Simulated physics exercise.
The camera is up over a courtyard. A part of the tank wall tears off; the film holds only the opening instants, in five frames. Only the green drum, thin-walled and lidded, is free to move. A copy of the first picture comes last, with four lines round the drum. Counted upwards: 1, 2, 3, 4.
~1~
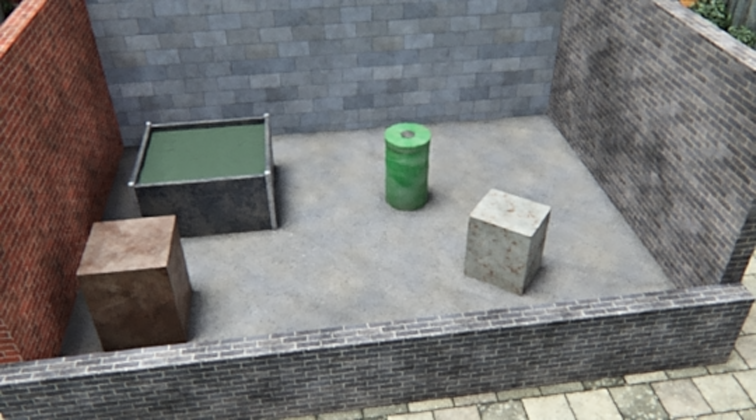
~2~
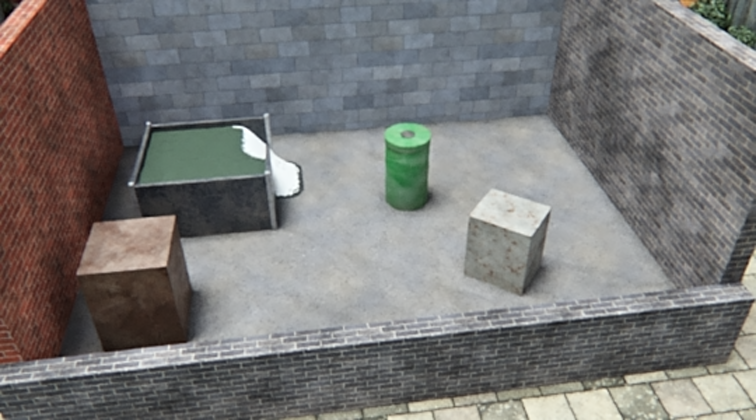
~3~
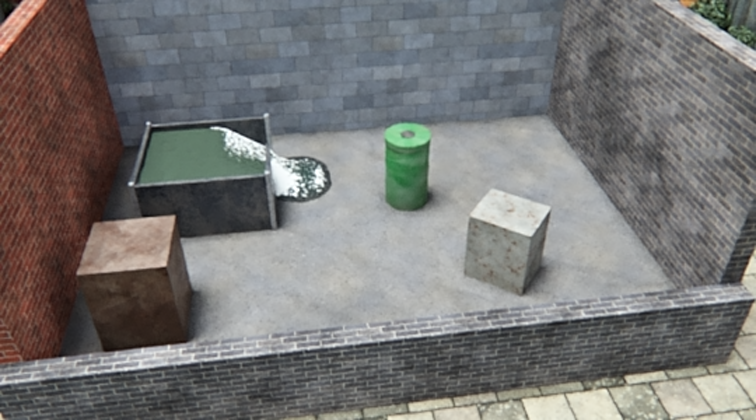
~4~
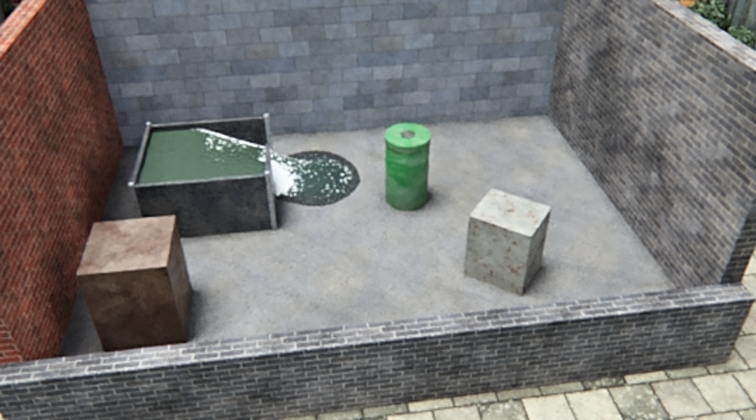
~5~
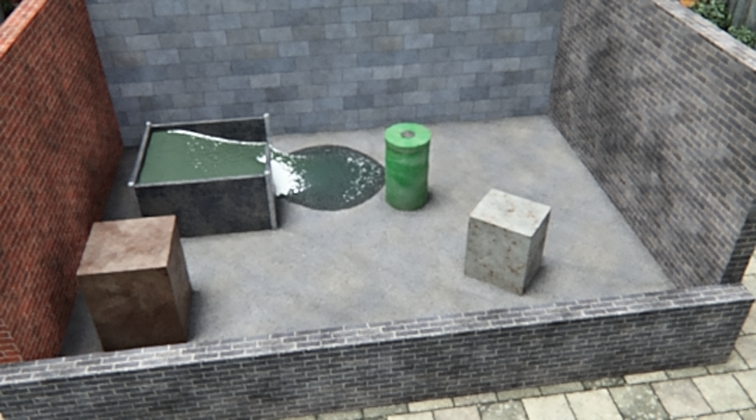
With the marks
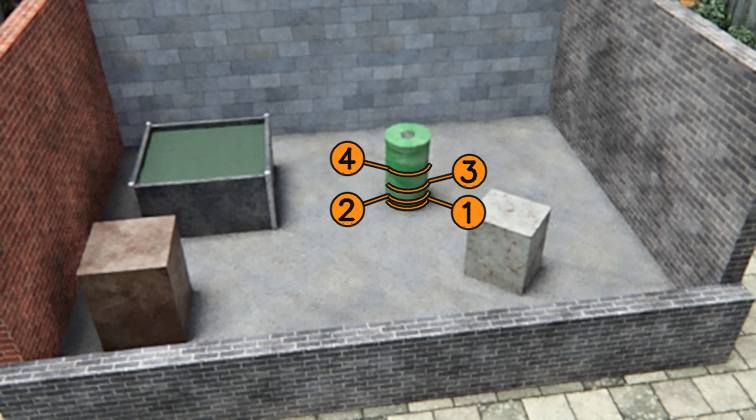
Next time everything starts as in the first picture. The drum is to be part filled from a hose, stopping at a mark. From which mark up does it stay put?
3 will do.
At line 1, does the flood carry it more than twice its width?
Yes, it does.
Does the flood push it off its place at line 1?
Yes, that goes wrong.
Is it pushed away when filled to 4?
No, that is safe.
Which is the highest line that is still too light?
It is 2.
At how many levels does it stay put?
Two.
On the marked copy, 1 at (410, 208); 2 at (410, 202); 3 at (411, 191); 4 at (411, 174); from the bottom up 1, 2, 3, 4.
If 1 is chosen, it is pushed about 5 times its own width away.
If 2 is chosen, it is pushed about its own width away.
If 3 is chosen, it does not move.
If 4 is chosen, it does not move.
